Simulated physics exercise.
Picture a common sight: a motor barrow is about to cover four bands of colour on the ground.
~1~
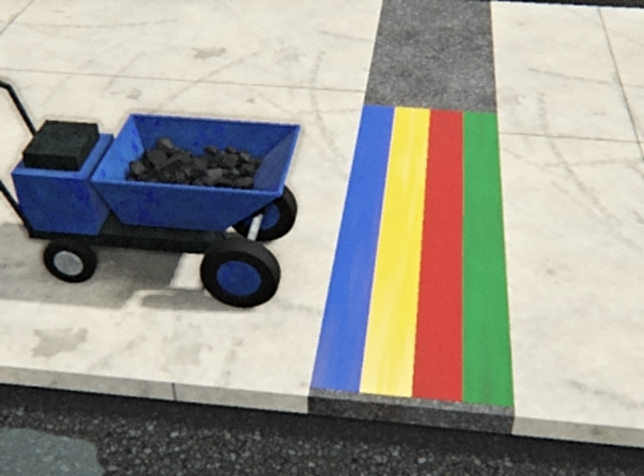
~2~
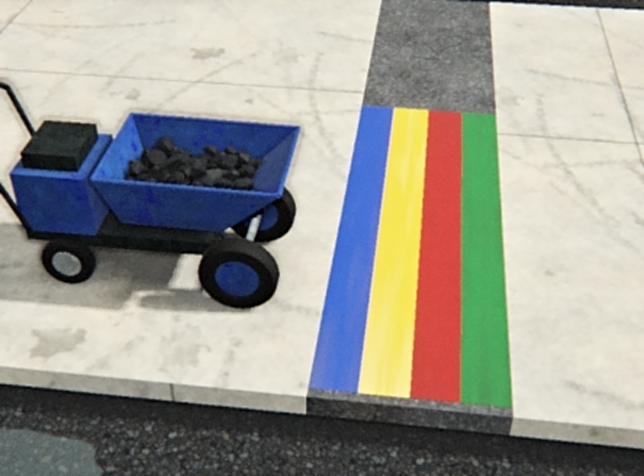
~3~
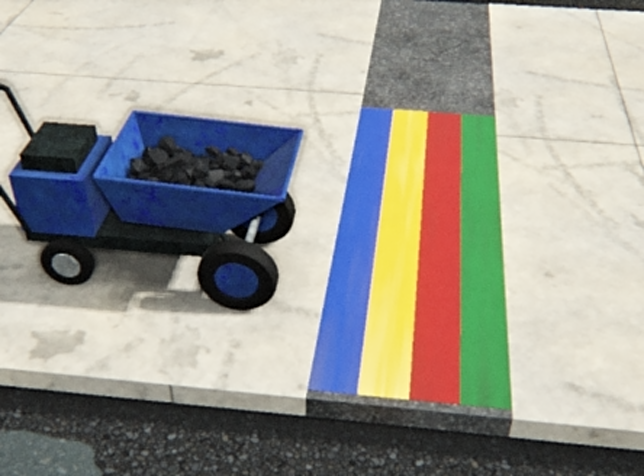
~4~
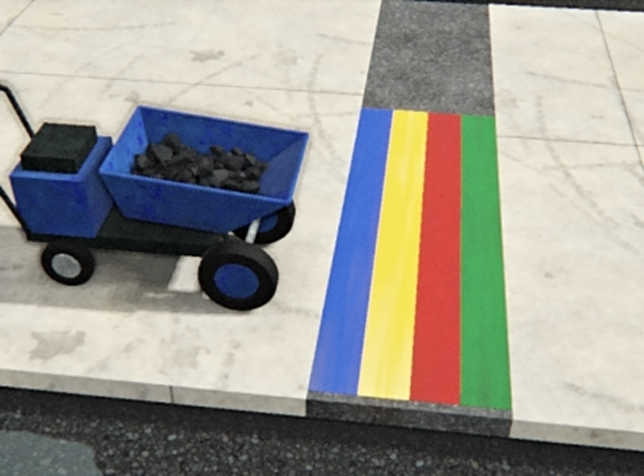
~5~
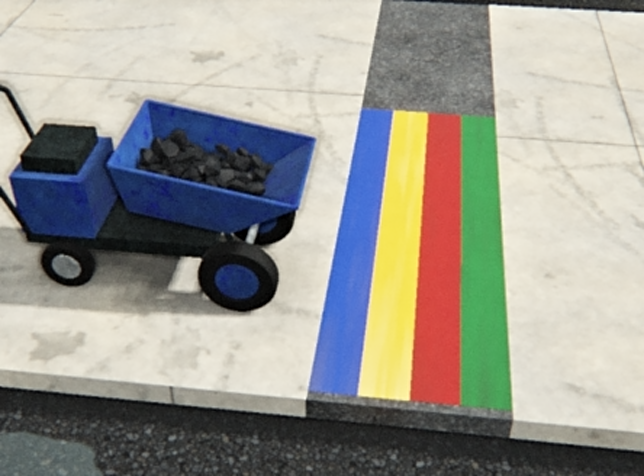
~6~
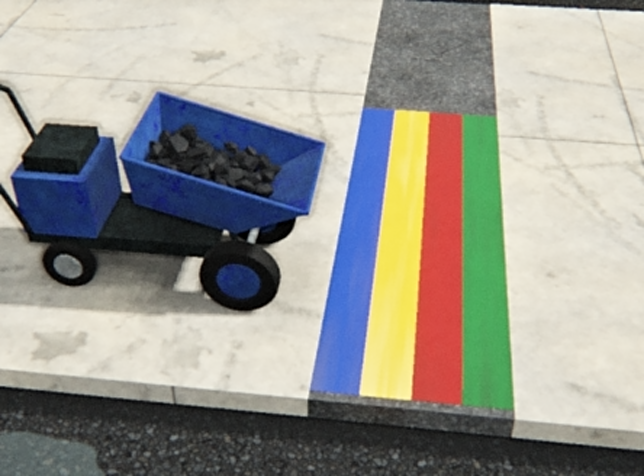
A blue motor barrow stands beside four coloured stripes while its coal-filled skip tilts rightward.
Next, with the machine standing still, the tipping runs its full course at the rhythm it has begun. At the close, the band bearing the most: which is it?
It is the yellow band.
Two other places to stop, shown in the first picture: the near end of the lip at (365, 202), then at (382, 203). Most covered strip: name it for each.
I would say green the first time, then green the next.
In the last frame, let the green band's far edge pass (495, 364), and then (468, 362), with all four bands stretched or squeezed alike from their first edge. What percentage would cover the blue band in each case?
About 10 % and 0 %.
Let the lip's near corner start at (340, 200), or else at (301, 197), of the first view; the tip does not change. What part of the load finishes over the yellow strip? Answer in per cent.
You'd see around 10 per cent the first time and around 40 per cent the second.
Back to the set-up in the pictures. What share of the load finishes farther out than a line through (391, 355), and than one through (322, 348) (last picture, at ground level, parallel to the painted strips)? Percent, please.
Around 50 percent for the first and 80 percent for the second.
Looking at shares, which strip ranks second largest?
It's that red strip next.
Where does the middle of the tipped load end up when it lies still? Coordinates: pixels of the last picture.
Around (407, 277).
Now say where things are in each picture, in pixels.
Lip of the skip (279, 195), level; top of the load (186, 172), lumps of coal; blue strip (342, 342); yellow strip (390, 347); red strip (438, 351); green strip (487, 356), in the first picture.
Lip of the skip (279, 196), level; top of the load (185, 172), in the second picture.
Lip of the skip (282, 200), tipped barely; top of the load (172, 172), in the third picture.
Lip of the skip (288, 203), tipped a little; top of the load (177, 170), in the fourth picture.
Lip of the skip (296, 208), tipped a little; top of the load (169, 164), in the fifth picture.
Lip of the skip (307, 214), tipped clearly; top of the load (179, 159); blue strip (342, 345); yellow strip (390, 350); red strip (438, 354); green strip (487, 359), in the sixth picture.
Just after the last frame, skip tipped steeply; every one in the skip.
A moment on, skip tipped right over; roughly two thirds in the skip; about a tenth over the blue strip; roughly a third over the yellow strip.
Further on, skip tipped right over; roughly a quarter in the skip; about a tenth over the blue strip; roughly a third over the yellow strip; roughly a quarter over the red strip; about a tenth over the green strip; just a few off the paint.
When it is over, skip tipped right over; roughly a quarter in the skip; about a tenth over the blue strip; roughly a third over the yellow strip; roughly a quarter over the red strip; about a tenth over the green strip; just a few off the paint.
